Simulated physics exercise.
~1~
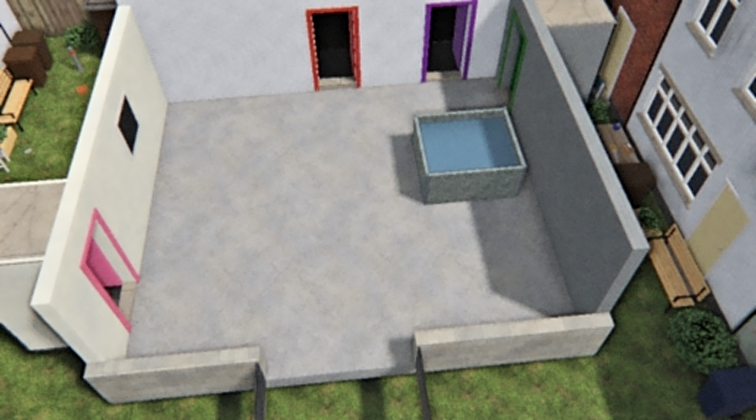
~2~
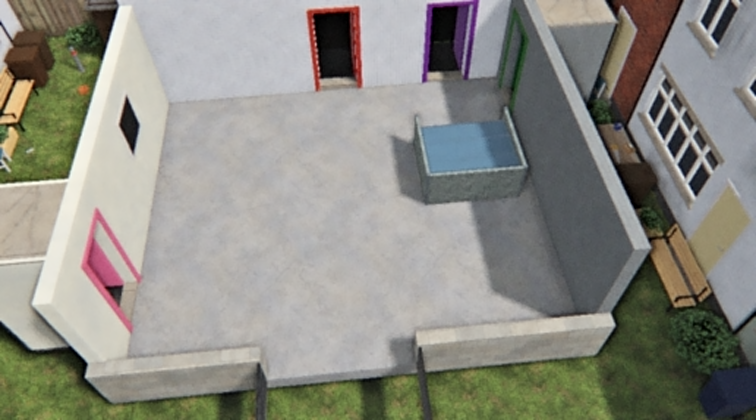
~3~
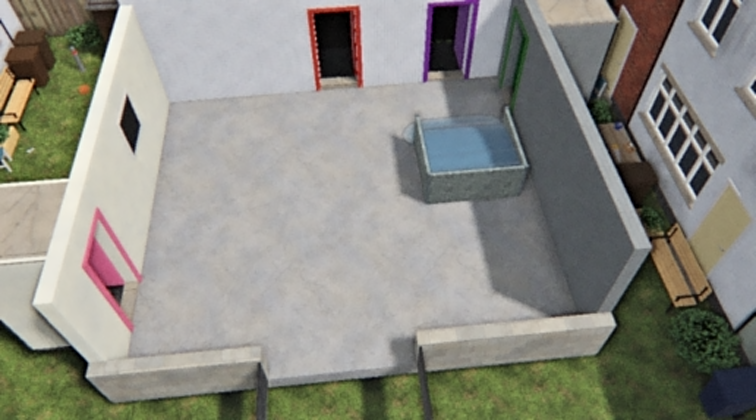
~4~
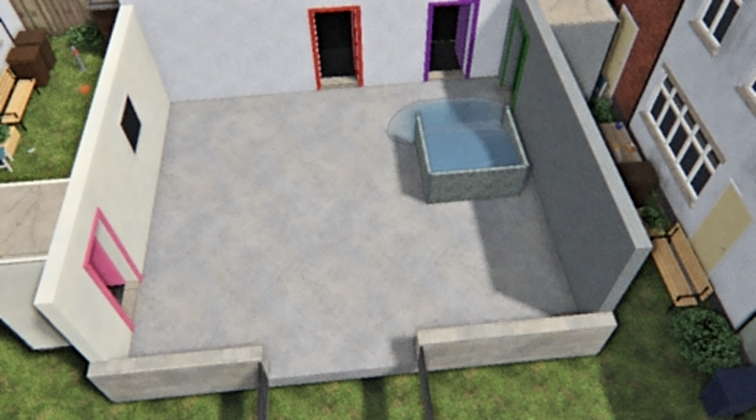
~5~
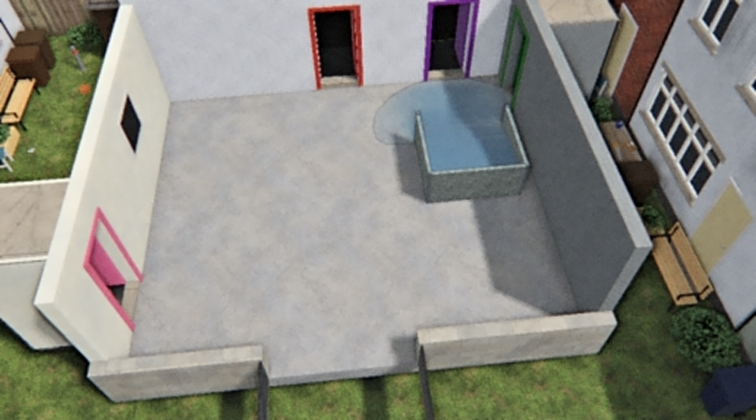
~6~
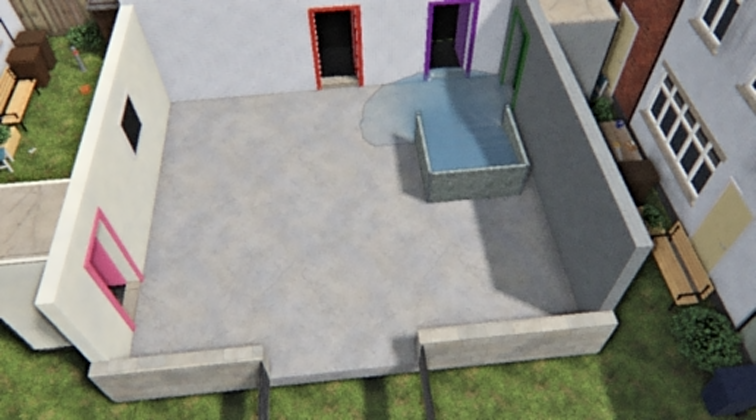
Water in a stone-sided tank starts out level and still, then its far side opens and the water spills onto the grey floor of a walled yard, spreading in a thin, rounded sheet backward and left toward the doorways.
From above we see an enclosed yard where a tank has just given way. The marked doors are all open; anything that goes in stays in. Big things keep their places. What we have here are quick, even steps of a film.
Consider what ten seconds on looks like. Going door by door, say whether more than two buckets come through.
At the end, the green door swallows too much water; the pink door swallows an okay amount of water; the purple door swallows too much water; the red door swallows an okay amount of water.
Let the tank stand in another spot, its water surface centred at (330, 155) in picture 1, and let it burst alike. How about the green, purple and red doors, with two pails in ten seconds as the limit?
I'd say the green door overshoots, the purple door stops short and the red door overshoots.
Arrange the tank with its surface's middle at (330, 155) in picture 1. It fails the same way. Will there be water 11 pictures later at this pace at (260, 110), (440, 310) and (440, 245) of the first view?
Taking the three spots in that order, I'd say drenched, then spared, then spared.
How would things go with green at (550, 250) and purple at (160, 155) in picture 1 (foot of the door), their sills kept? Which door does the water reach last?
The answer is the pink-painted one.
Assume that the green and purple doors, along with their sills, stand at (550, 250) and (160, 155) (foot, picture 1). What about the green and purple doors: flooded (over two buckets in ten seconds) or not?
In that case the green door keeps within bounds and the purple door runs over the limit.
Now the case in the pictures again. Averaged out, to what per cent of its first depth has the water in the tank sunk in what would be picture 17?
Some 22 per cent.
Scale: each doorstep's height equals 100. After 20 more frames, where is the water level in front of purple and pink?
I reckon it's around 200 and then 0 per cent.
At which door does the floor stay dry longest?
My answer: The door marked pink.
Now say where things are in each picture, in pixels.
The water tank at (468, 143) is whole and still, in the first frame.
The front is at a hidden place, out from the gap on the water tank's far side, in the second frame.
The front is at a hidden place, out from the gap on the water tank's far side, in the third frame.
Water pours out on the water tank's far side and has run to a hidden place, in the fourth frame.
The front is at (416, 86), out from the gap on the water tank's far side, in the fifth frame.
The front is at (388, 85), out from the gap on the water tank's far side, in the sixth frame.
A moment on, water covers 15 % of the floor; the green door under two buckets in, the pink door not reached, the purple door far over two buckets in, the red door wet at the sill, nothing in.
Next, water covers 20 % of the floor; the green door far over two buckets in, the pink door not reached, the purple door far over two buckets in, the red door wet at the sill, nothing in.
Then, water covers 35 % of the floor; the green door far over two buckets in, the pink door not reached, the purple door far over two buckets in, the red door wet at the sill, nothing in.
Later, water covers 60 % of the floor; the green door far over two buckets in, the pink door wet at the sill, nothing in, the purple door far over two buckets in, the red door wet at the sill, nothing in.
In the end, water covers 65 % of the floor; the green door far over two buckets in, the pink door wet at the sill, nothing in, the purple door far over two buckets in, the red door wet at the sill, nothing in.
